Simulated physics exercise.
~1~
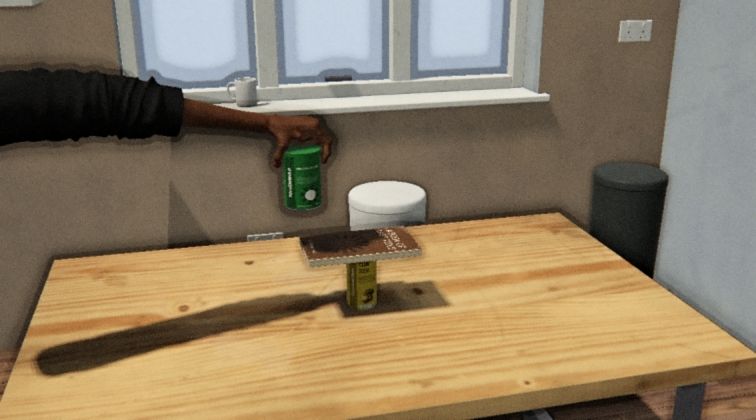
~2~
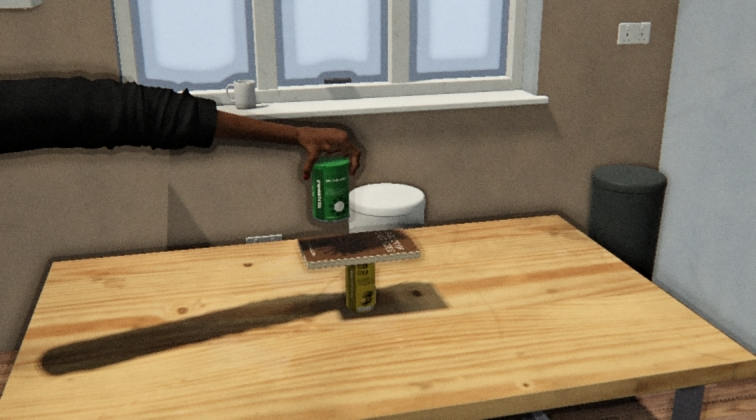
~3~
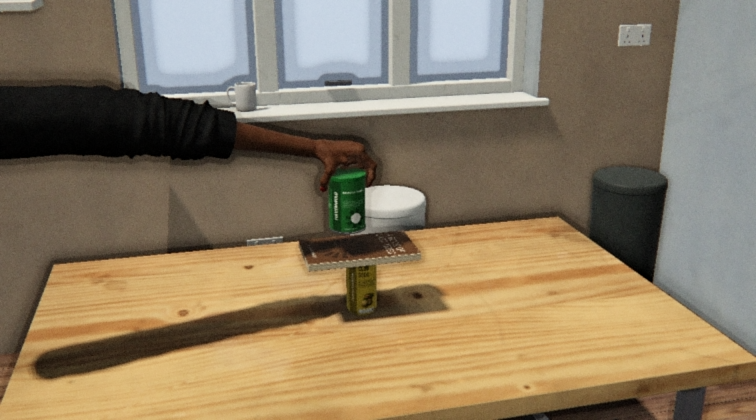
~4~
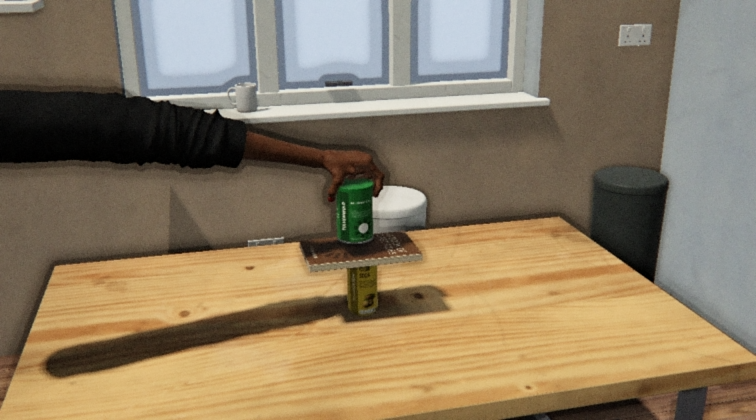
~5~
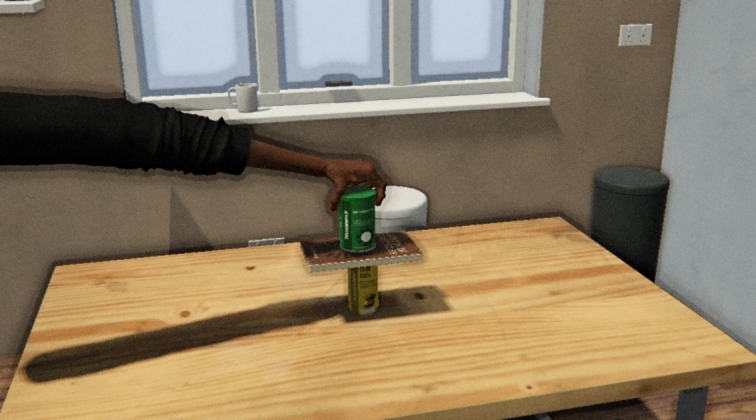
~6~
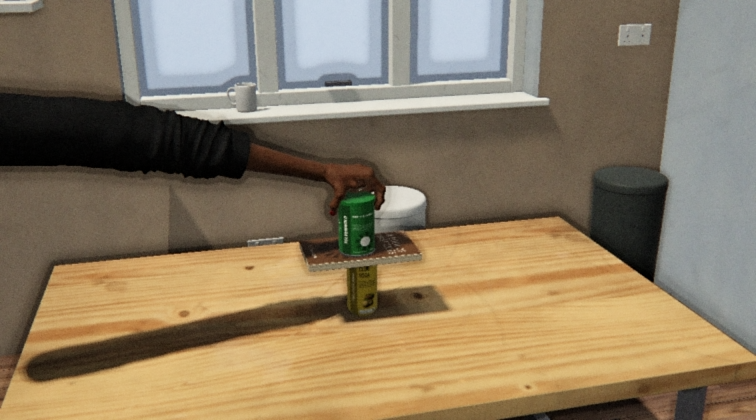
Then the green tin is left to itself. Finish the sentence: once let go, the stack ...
Once let go, the stack stays put.
Then, 0.80 s on from there, no change.
Then, 1.70 s on from there, green tin resting near (357, 224).
In the end, all 3 unmoved. At the end, from the last picture's camera, green tin near (357, 224). The stack holds.
